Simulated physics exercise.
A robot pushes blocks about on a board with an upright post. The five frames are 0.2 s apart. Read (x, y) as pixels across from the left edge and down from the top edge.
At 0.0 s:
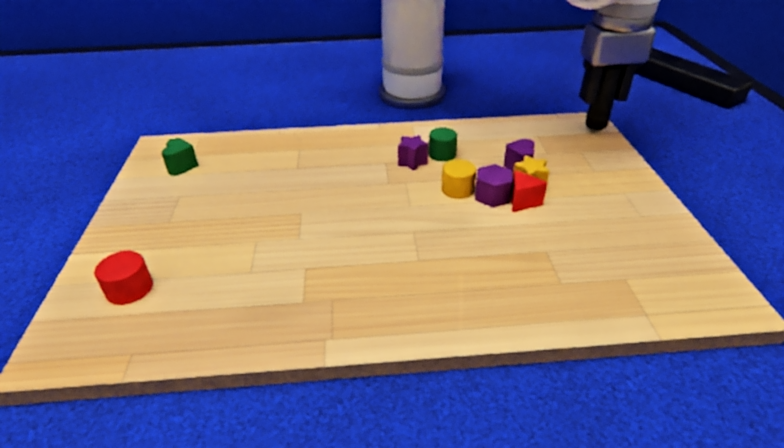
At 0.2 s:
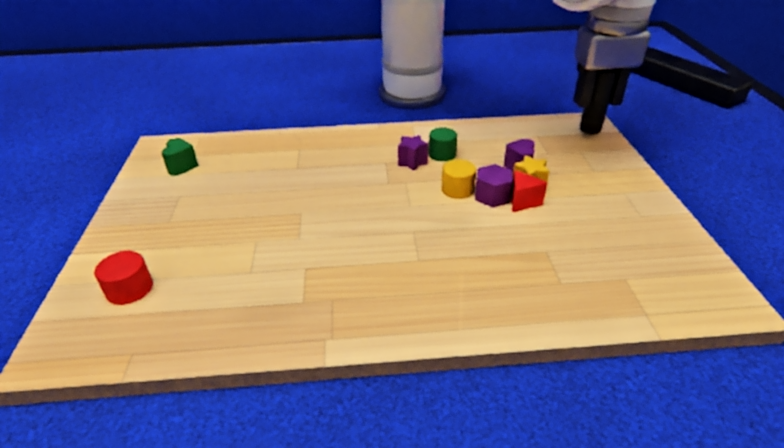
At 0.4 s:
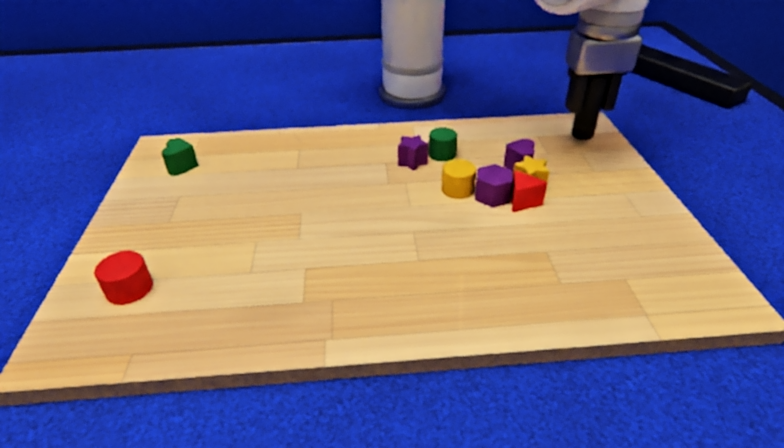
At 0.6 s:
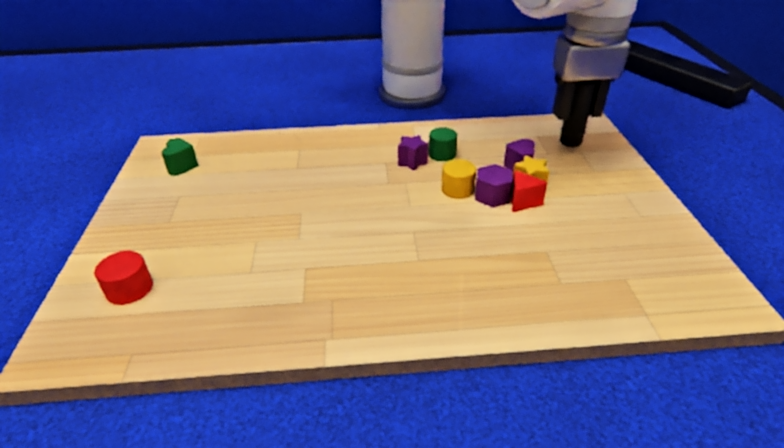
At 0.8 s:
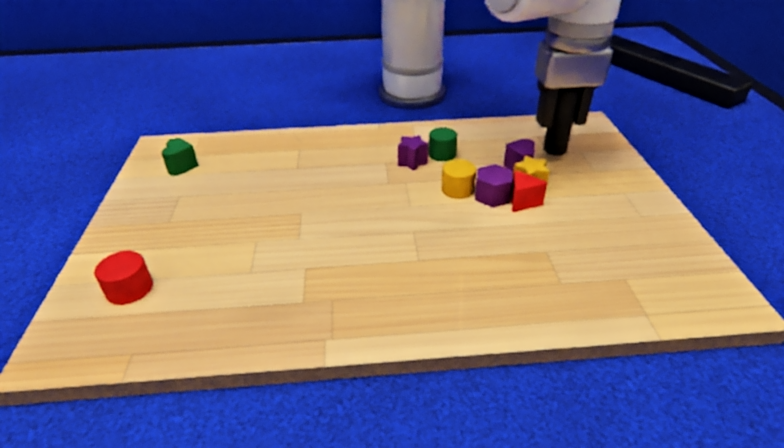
At the start, a robot arm holds a dark upright post at the far right corner of a wooden board scattered with small coloured blocks. The arm then moves the post a short way left and slightly toward the viewer, nearing the clustered purple, yellow and red blocks, while every block stays still.
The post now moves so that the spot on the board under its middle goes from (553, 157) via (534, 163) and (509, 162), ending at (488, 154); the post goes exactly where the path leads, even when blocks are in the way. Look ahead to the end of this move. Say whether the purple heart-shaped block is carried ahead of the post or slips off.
It lies beside or behind the post.
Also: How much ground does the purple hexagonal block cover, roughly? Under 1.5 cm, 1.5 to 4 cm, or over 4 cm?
Travel: Within 1.5 cm.
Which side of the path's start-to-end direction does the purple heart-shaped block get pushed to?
The purple heart-shaped block is shifted sideways to the left, facing along the path from start to end.
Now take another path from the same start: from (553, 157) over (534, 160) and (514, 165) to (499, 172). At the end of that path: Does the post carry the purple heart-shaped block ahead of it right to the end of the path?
Yes, it checks out.
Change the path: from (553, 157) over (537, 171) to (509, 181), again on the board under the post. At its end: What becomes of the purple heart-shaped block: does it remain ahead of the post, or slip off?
The post should slip past it.
What follows on the original path. One third of the way, post at (533, 157); purple heart-shaped block at (515, 148), turned 15° anticlockwise.
Two thirds of the way, post at (509, 156); purple heart-shaped block at (501, 150), turned 60° anticlockwise.
At the end, post at (488, 148); purple hexagonal block still; purple heart-shaped block at (500, 150), turned 65° anticlockwise; yellow star-shaped block still.
